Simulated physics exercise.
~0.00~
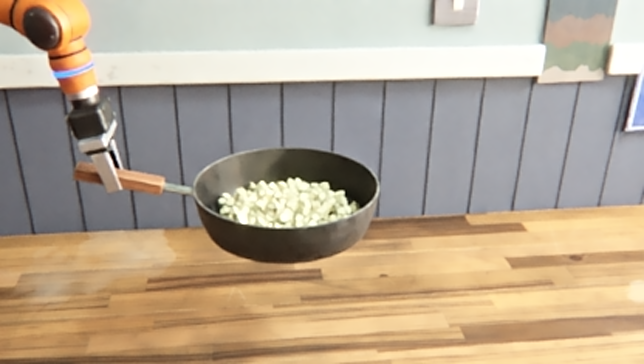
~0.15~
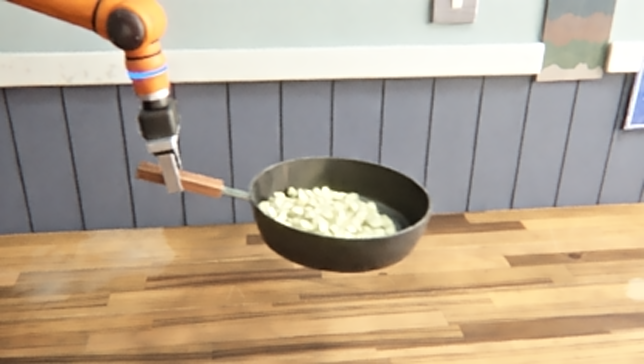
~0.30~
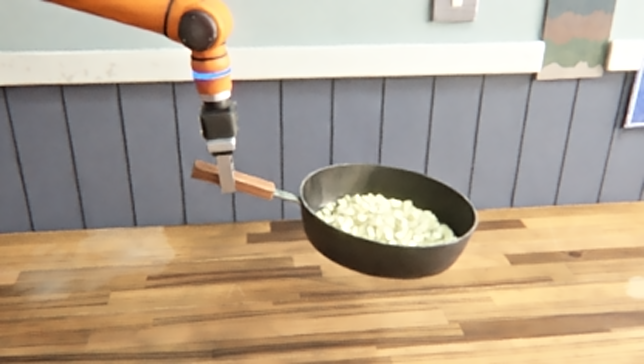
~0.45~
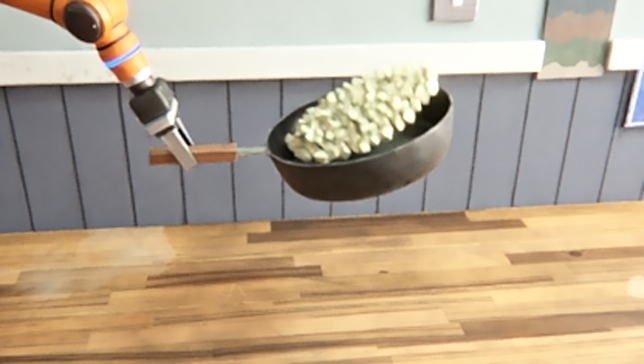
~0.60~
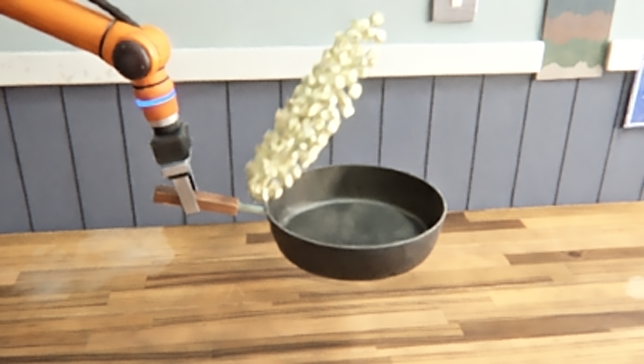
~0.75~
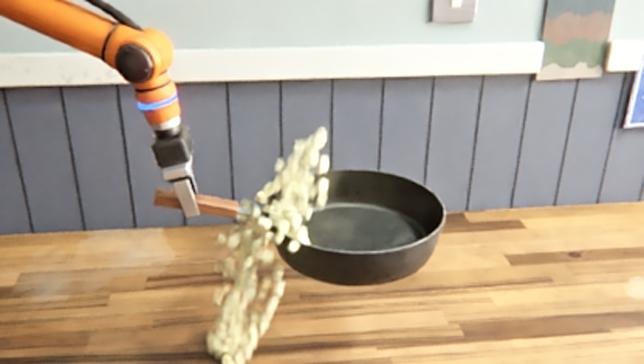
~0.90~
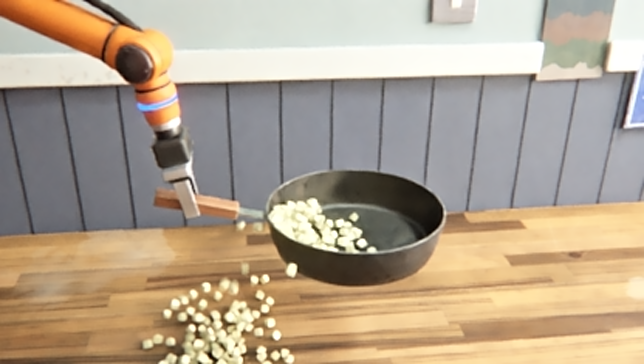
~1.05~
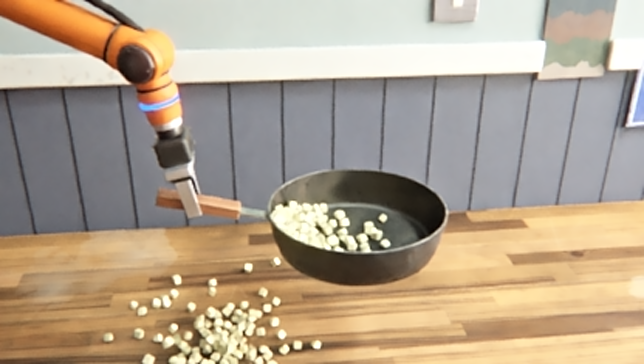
Orange robot arm moving a dark frying pan right, then tossing its pale vegetable dice, spilling over half onto the wooden tabletop.
